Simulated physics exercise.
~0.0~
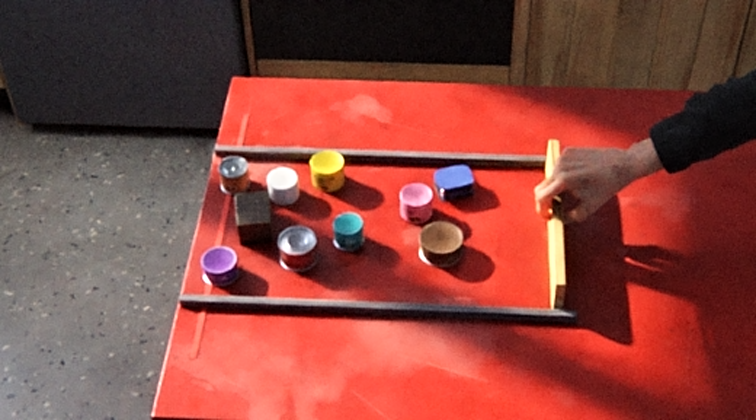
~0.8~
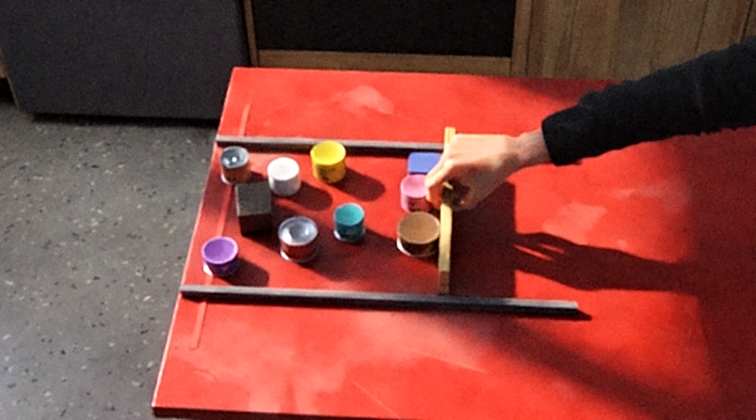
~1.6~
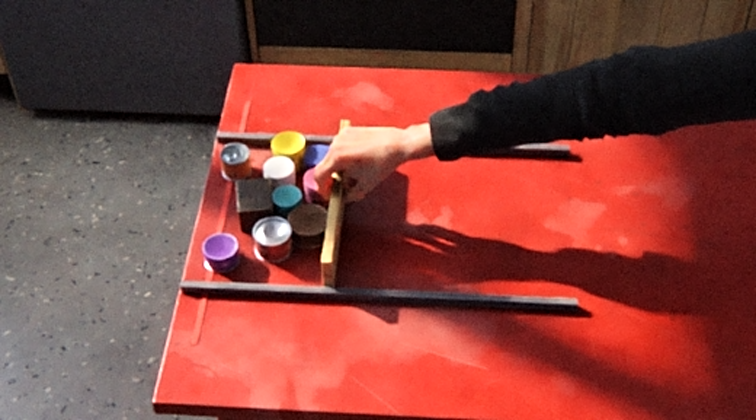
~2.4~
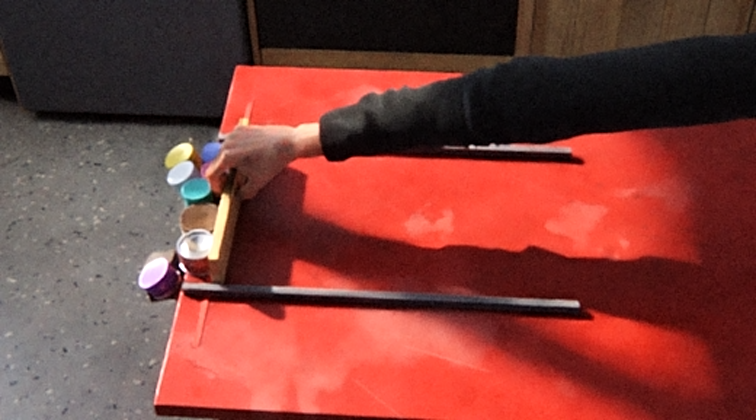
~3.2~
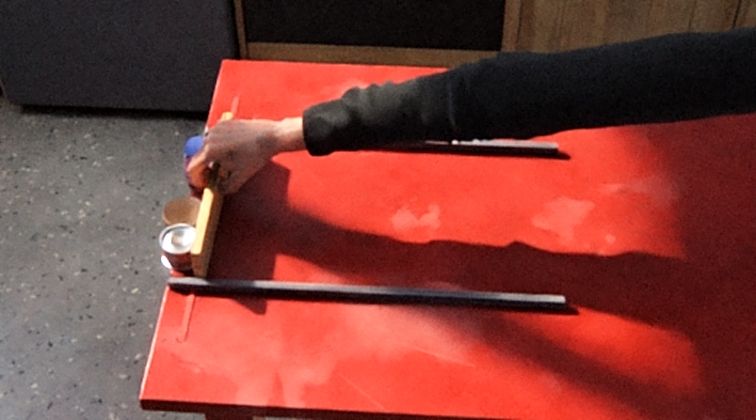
On a red table, a hand slides a yellow board left, pushing several small pots off the edge.
